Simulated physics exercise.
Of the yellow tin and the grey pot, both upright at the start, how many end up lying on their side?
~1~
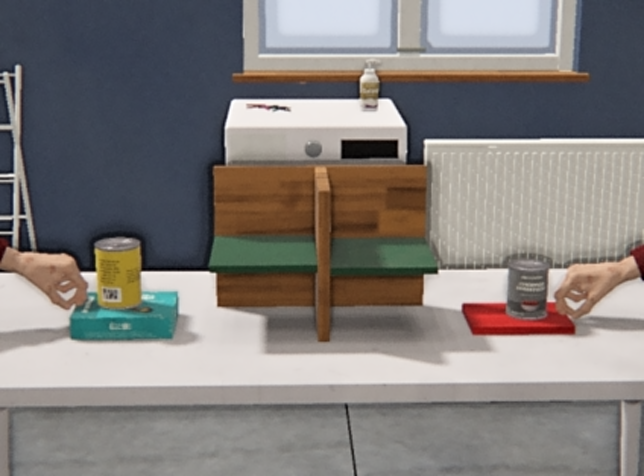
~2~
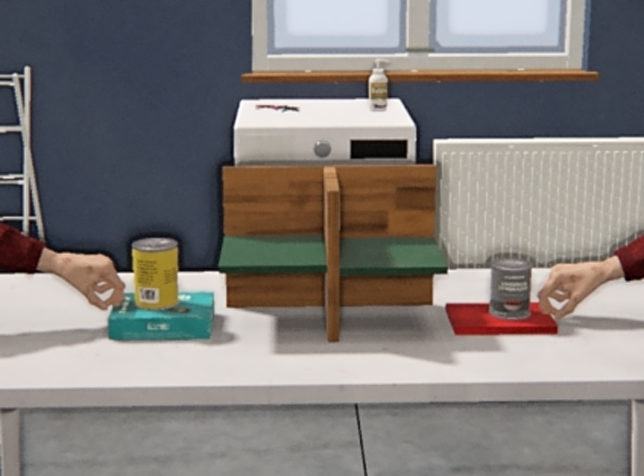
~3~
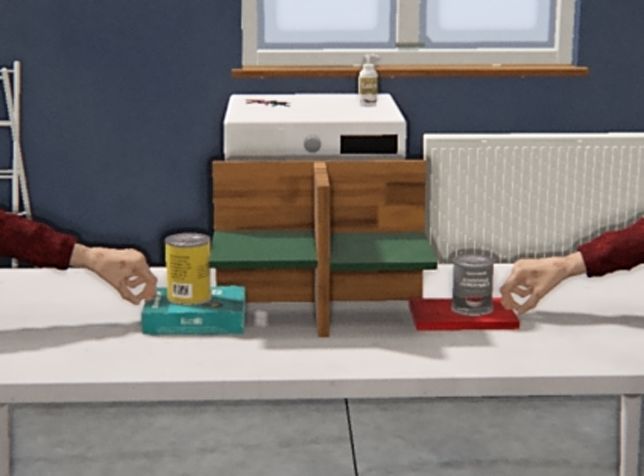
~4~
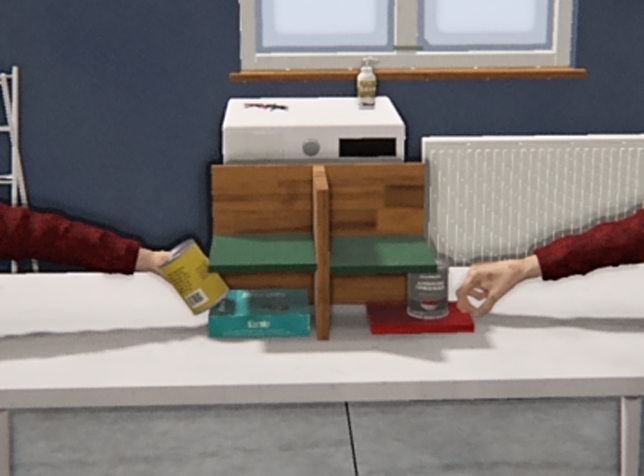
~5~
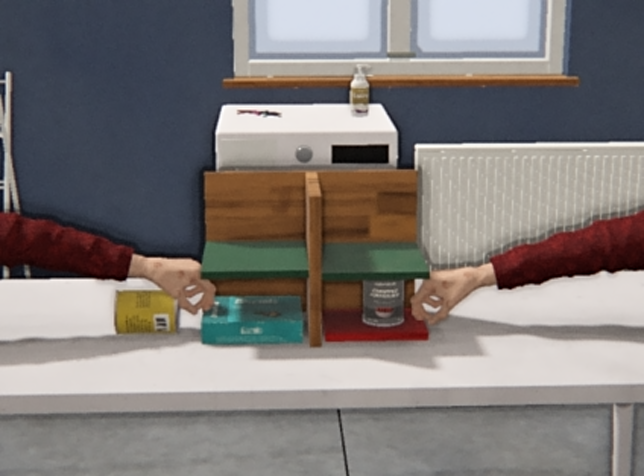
One of them, the yellow tin, ends up lying on its side, while the grey pot stays upright.
